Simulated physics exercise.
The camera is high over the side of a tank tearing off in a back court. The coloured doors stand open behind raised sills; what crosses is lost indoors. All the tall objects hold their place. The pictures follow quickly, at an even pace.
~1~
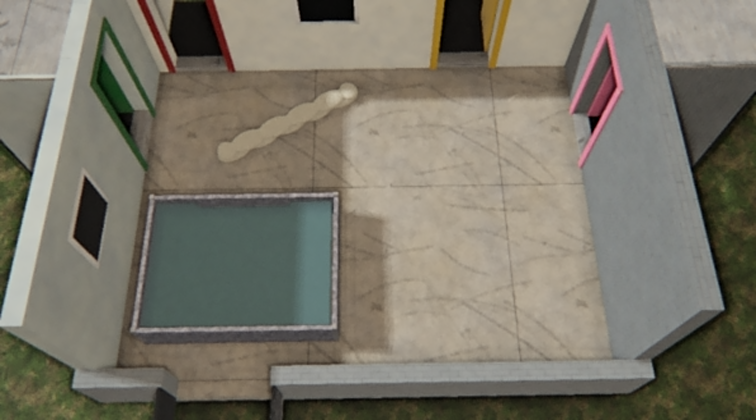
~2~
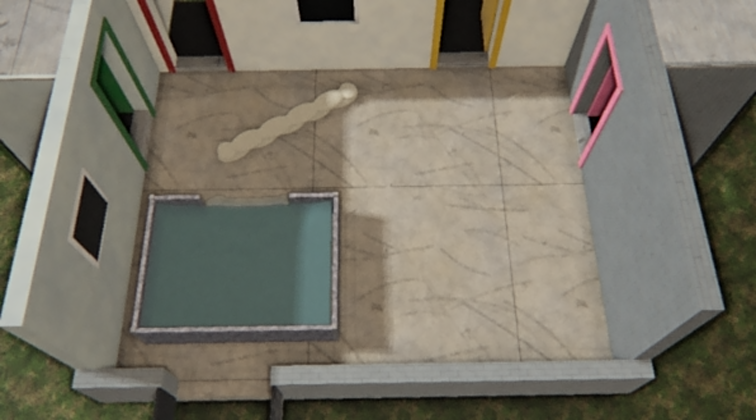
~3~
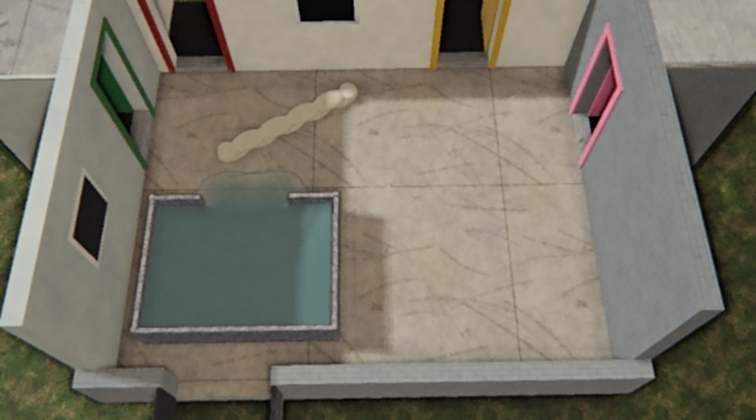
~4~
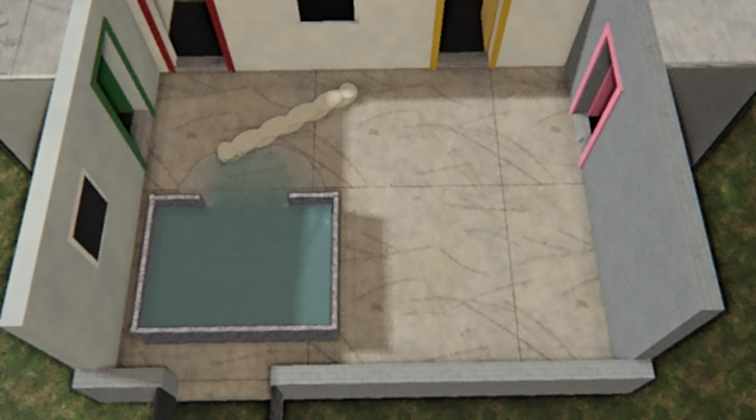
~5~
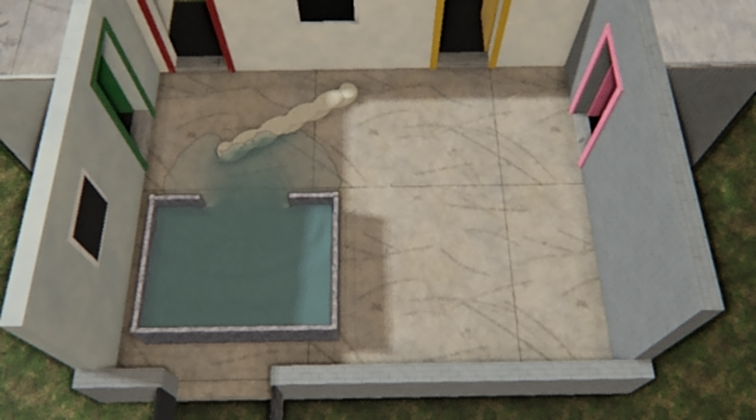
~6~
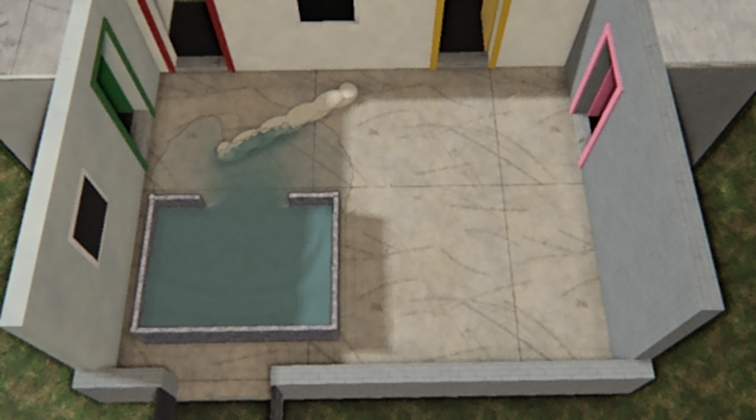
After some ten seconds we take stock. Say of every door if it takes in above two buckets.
The yellow door admits no more than that; the pink door lets in a lot; the green door admits no more than that; the red door lets in a lot.
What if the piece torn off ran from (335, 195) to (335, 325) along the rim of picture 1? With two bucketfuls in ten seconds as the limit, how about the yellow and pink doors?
In short: Yellow door goes over, pink door floods.
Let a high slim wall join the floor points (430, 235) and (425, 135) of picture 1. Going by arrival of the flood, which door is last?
I say the pink door.
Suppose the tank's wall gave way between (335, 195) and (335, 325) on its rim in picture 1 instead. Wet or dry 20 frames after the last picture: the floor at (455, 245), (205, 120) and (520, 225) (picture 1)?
As listed: Covered, clear, awash.
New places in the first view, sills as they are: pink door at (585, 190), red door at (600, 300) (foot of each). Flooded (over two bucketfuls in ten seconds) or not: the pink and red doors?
Then: The pink door floods, the red door stays under.
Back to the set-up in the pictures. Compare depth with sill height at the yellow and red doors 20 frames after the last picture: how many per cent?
Near 90 and 140 in a hundred.
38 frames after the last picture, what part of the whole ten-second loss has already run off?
Roughly 50 per cent.
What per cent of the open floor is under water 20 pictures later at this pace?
I make it 60 per cent.
A moment on, water covers 25 % of the floor; the yellow door not reached, the pink door not reached, the green door wet at the sill, nothing in, the red door wet at the sill, nothing in.
Next, water covers 40 % of the floor; the yellow door wet at the sill, nothing in, the pink door not reached, the green door wet at the sill, nothing in, the red door under two buckets in.
Then, water covers 60 % of the floor; the yellow door wet at the sill, nothing in, the pink door under two buckets in, the green door wet at the sill, nothing in, the red door over two buckets in.
Later, water covers 75 % of the floor; the yellow door wet at the sill, nothing in, the pink door far over two buckets in, the green door wet at the sill, nothing in, the red door over two buckets in.
In the end, water covers 95 % of the floor; the yellow door under two buckets in, the pink door far over two buckets in, the green door wet at the sill, nothing in, the red door over two buckets in.
